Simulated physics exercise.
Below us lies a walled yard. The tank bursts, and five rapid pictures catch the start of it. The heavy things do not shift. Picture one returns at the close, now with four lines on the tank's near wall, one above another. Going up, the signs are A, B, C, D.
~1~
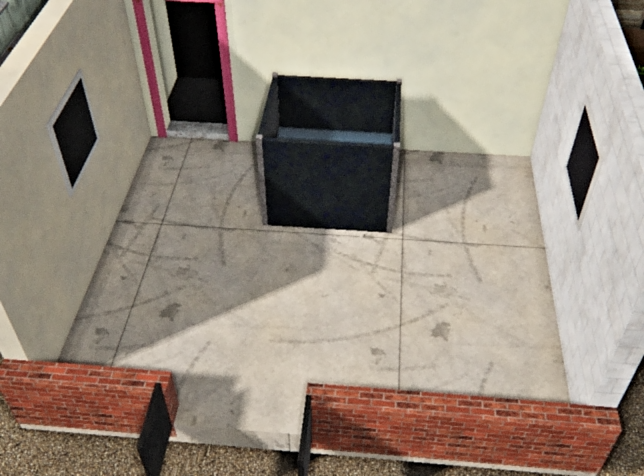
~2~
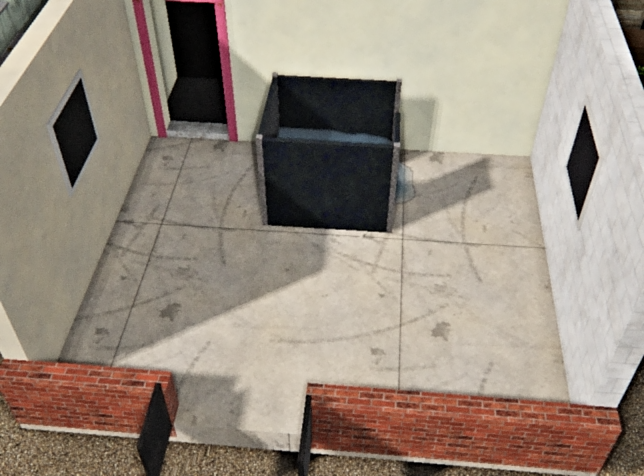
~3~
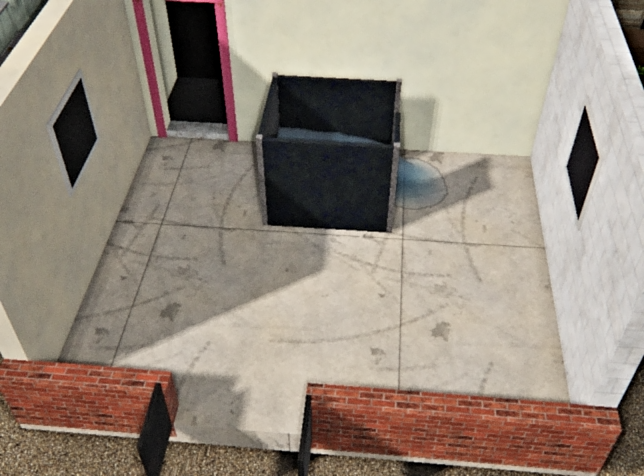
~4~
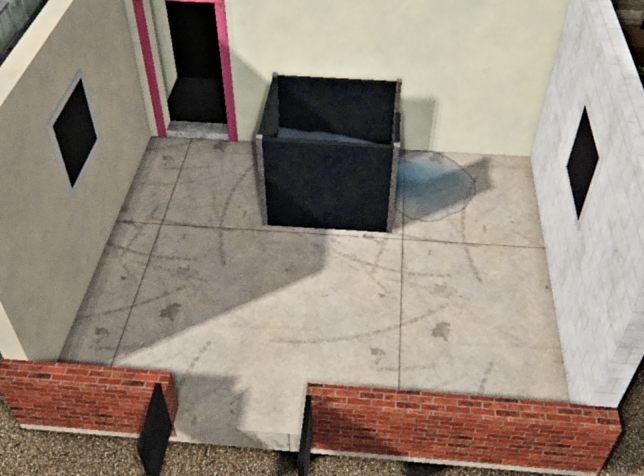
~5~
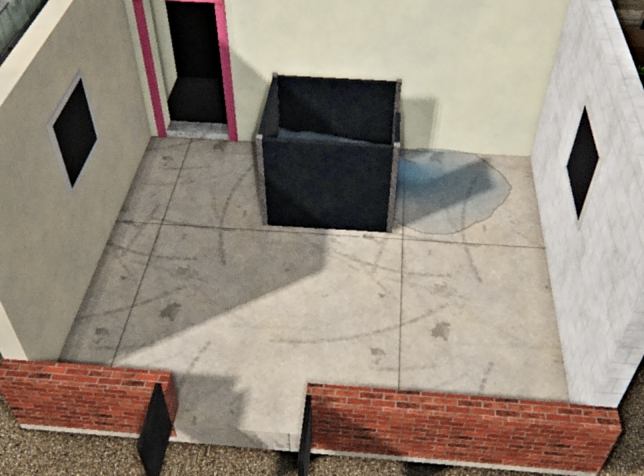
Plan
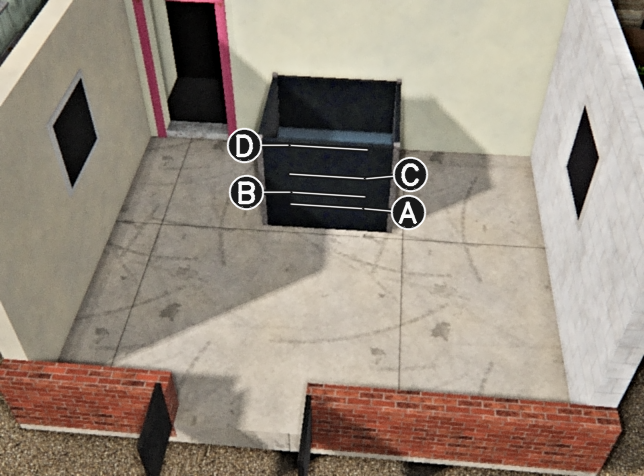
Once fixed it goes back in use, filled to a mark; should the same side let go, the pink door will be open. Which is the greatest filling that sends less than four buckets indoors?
I would pick line C.
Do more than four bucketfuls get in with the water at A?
No.
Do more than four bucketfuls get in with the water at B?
No, not at all.
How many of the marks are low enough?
Three of the four.
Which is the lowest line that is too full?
Here it is line D.
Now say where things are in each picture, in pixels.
In the first frame, water in the tank at rest, its middle at (332, 158); foot of the pink doorway at (198, 138); open gate at (238, 374).
In the second frame, 1 % of the ground under water, visible out to (406, 188).
In the third frame, 2 % of the ground under water, visible out to (439, 192).
In the fourth frame, 5 % of the ground under water, visible out to (465, 176).
In the fifth frame, 9 % of the ground under water, visible out to (503, 183).
In white, A at (327, 206); B at (327, 194); C at (327, 176); D at (327, 147); from the bottom up A, B, C, D.
With A, nothing gets over.
With B, nothing gets over.
With C, a bucket or two gets in.
With D, about 11 bucketfuls get in.
